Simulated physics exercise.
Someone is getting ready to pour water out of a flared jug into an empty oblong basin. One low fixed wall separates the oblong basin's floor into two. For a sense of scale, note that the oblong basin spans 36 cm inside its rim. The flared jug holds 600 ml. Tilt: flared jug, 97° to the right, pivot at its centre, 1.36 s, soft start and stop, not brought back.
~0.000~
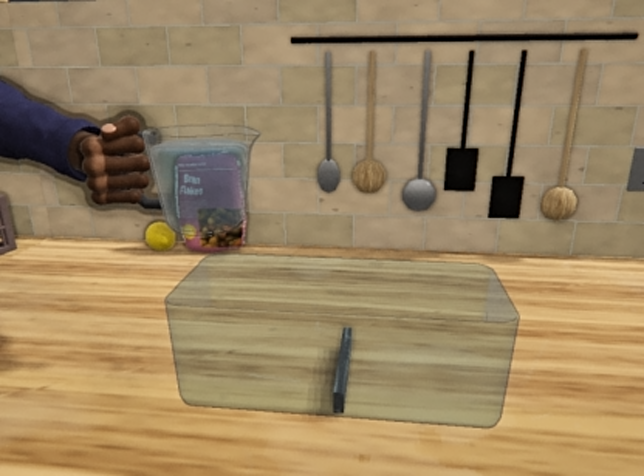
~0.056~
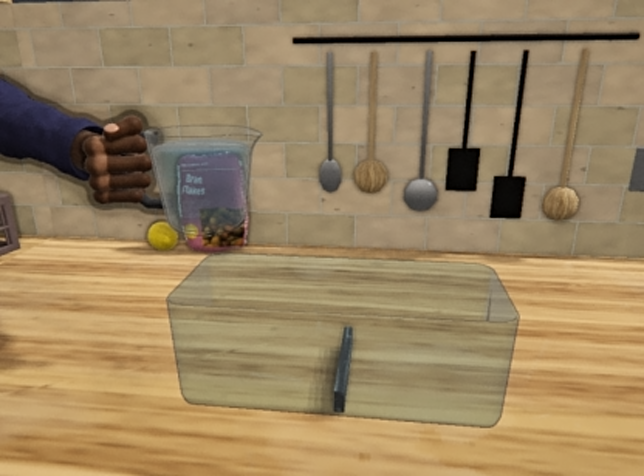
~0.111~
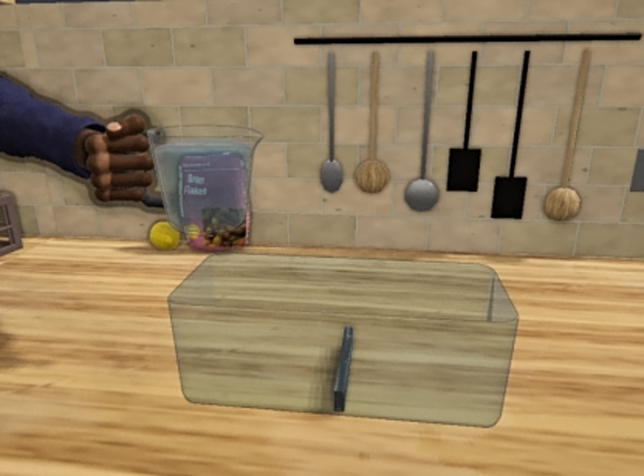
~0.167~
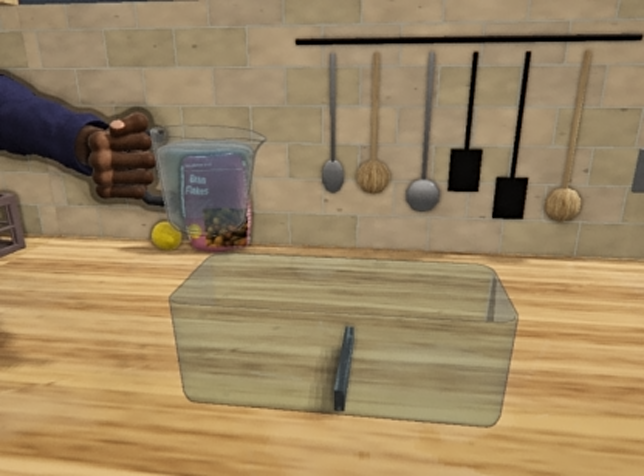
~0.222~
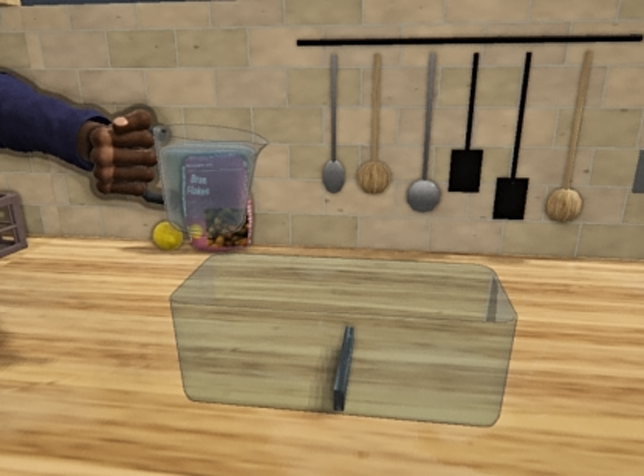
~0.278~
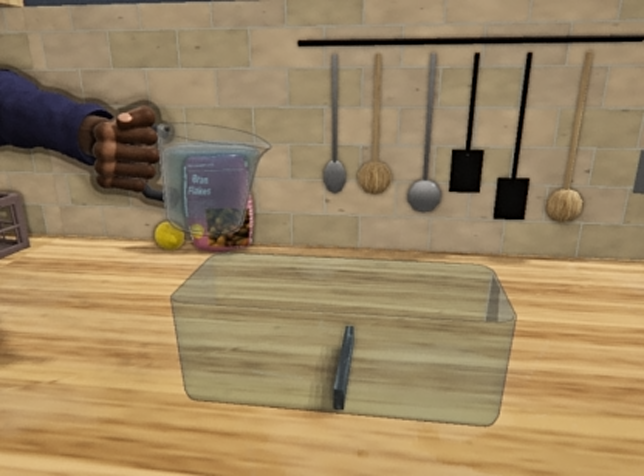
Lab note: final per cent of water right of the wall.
Approx. 30 %.
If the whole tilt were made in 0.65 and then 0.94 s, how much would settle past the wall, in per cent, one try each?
I'd expect close to 20 per cent and then close to 25 per cent.
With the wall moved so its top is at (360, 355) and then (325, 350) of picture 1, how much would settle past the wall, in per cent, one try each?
In order, 5 and 60 per cent.
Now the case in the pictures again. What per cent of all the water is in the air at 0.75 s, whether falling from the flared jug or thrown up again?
Around 16 in a hundred.
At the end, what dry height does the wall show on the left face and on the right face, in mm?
Roughly 12 mm on the left side and roughly 20 mm on the right.
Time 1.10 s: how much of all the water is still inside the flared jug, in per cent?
About 26 per cent.
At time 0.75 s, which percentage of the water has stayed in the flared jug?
Near 78 in a hundred.
Then, 0.75 s in, the tilt is 57° and 78 per cent is still to pour, 6 is left of the wall and 1 right of it.
Then, 1.10 s in, the tilt is 89° and 26 per cent is still to pour, 35 is left of the wall and 24 right of it.
Then, 1.47 s in, the tilt is 97° and 2 per cent is still to pour, 68 is left of the wall and 27 right of it.
Then, 1.86 s in, the tilt is 97° and 0 per cent is still to pour, 70 is left of the wall and 30 right of it.
Finally, 70 per cent lies left of the wall, 30 right of it and 1 outside.
